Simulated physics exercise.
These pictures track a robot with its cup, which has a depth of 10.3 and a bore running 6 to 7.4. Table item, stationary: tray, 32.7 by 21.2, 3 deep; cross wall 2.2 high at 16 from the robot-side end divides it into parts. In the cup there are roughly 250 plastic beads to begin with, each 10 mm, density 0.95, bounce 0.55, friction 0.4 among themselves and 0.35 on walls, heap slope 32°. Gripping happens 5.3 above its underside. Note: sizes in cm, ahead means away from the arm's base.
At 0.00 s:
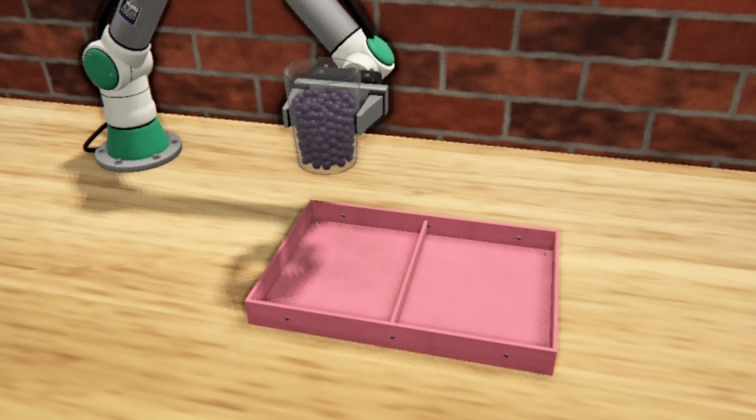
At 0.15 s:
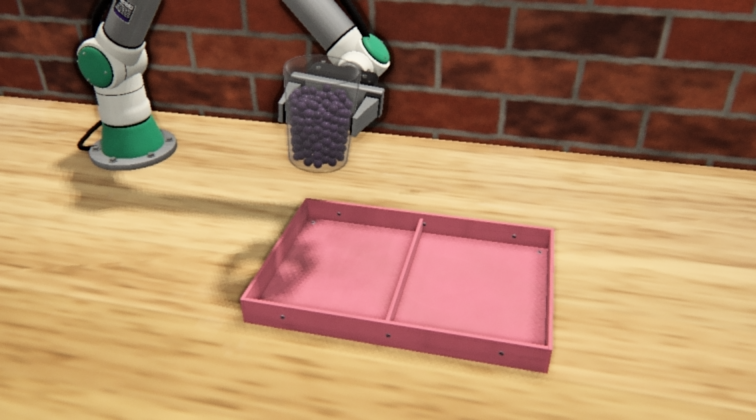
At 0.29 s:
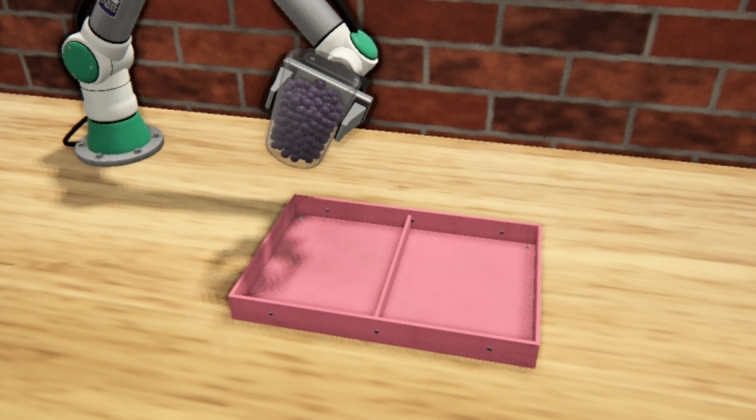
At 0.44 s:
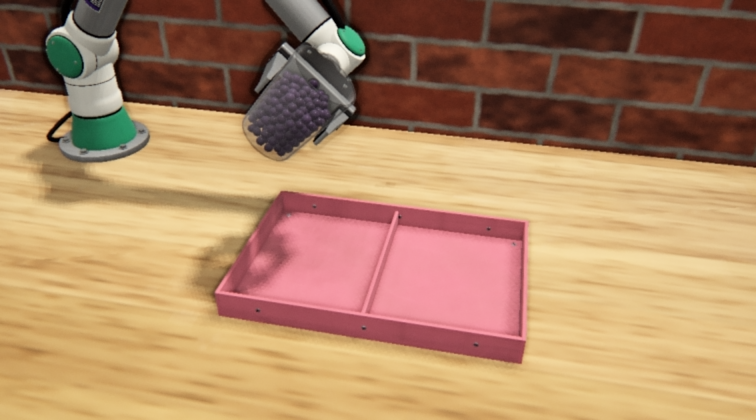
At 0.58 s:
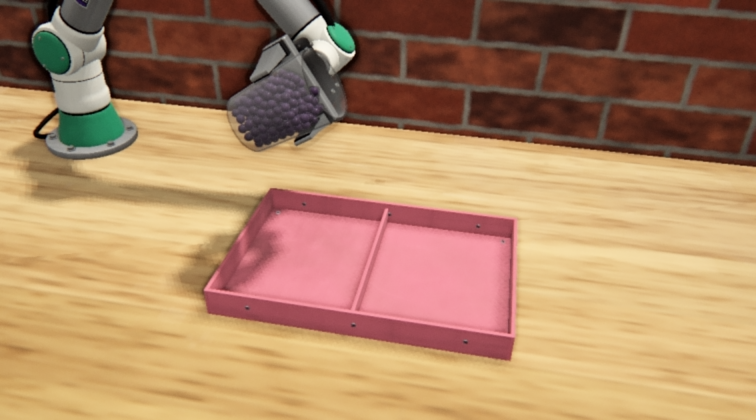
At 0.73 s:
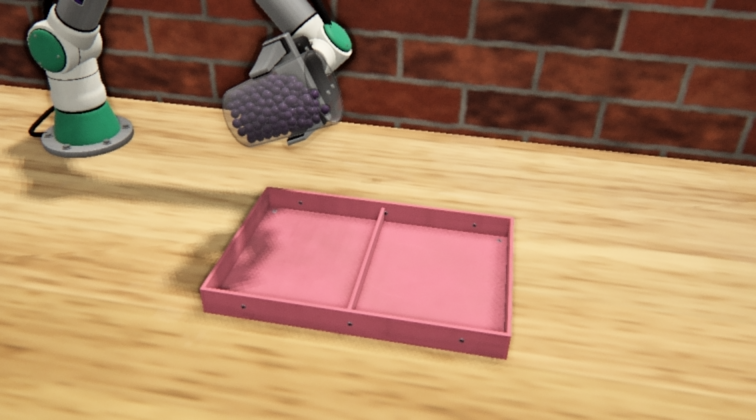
On a wooden table by a brick wall, a robot arm held a clear cup of dark purple beads behind a pink divided tray, then steadily tilted it far over toward the left.
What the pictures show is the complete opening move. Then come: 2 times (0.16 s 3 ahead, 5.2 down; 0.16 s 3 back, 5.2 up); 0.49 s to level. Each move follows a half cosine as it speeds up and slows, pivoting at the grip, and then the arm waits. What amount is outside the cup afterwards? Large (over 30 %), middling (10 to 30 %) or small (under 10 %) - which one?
Small.
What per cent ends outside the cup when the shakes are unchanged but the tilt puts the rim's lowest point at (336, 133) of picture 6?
Close to 15 in a hundred.
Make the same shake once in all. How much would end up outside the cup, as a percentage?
Roughly 0 percent.
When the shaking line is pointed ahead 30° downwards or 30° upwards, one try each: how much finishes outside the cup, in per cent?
It comes to around 10 per cent on the first try and around 45 per cent on the second.
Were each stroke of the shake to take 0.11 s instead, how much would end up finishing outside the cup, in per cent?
Estimate: Near 10 per cent.
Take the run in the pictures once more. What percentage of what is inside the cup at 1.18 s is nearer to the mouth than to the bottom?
Estimate: Around 35 %.
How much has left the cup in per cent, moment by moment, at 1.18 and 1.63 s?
Readings in order: 0, 0.
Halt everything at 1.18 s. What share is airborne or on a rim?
Roughly 0 per cent.
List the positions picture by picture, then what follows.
The first frame shows the cup middle at (325, 119), level; upper third of the load around (325, 108), from x 295 to 350, top at y 90; 253 in the cup.
The second frame shows the cup middle at (320, 117), tilted 6° forward; upper third of the load around (320, 106), from x 295 to 350, top at y 90.
The third frame shows the cup middle at (308, 113), tilted 22° forward; upper third of the load around (306, 102), from x 275 to 340, top at y 85.
The fourth frame shows the cup middle at (295, 109), tilted 42° forward; upper third of the load around (292, 97), from x 250 to 325, top at y 75.
The fifth frame shows the cup middle at (284, 105), tilted 58° forward; upper third of the load around (281, 93), from x 235 to 320, top at y 75.
The sixth frame shows the cup middle at (280, 104), tilted 64° forward; upper third of the load around (274, 94), from x 230 to 325, top at y 80; 253 in the cup.
After 1.18 s, tilted 64° forward, highest piece 18 above the table; 251 in the cup, 1 in the robot-side part, 1 in the far-side part.
After 1.63 s, tilted 28° forward, highest piece 24 above the table; 250 in the cup, 2 in the robot-side part, 1 in the far-side part.
After 2.06 s, level, highest piece 25 above the table; 250 in the cup, 2 in the robot-side part, 1 in the far-side part.
After 3.11 s, level, highest piece 25 above the table; 250 in the cup, 2 in the robot-side part, 1 in the far-side part.
In the end, 250 in the cup, 2 in the robot-side part, 1 in the far-side part. That is 1 % outside the cup.
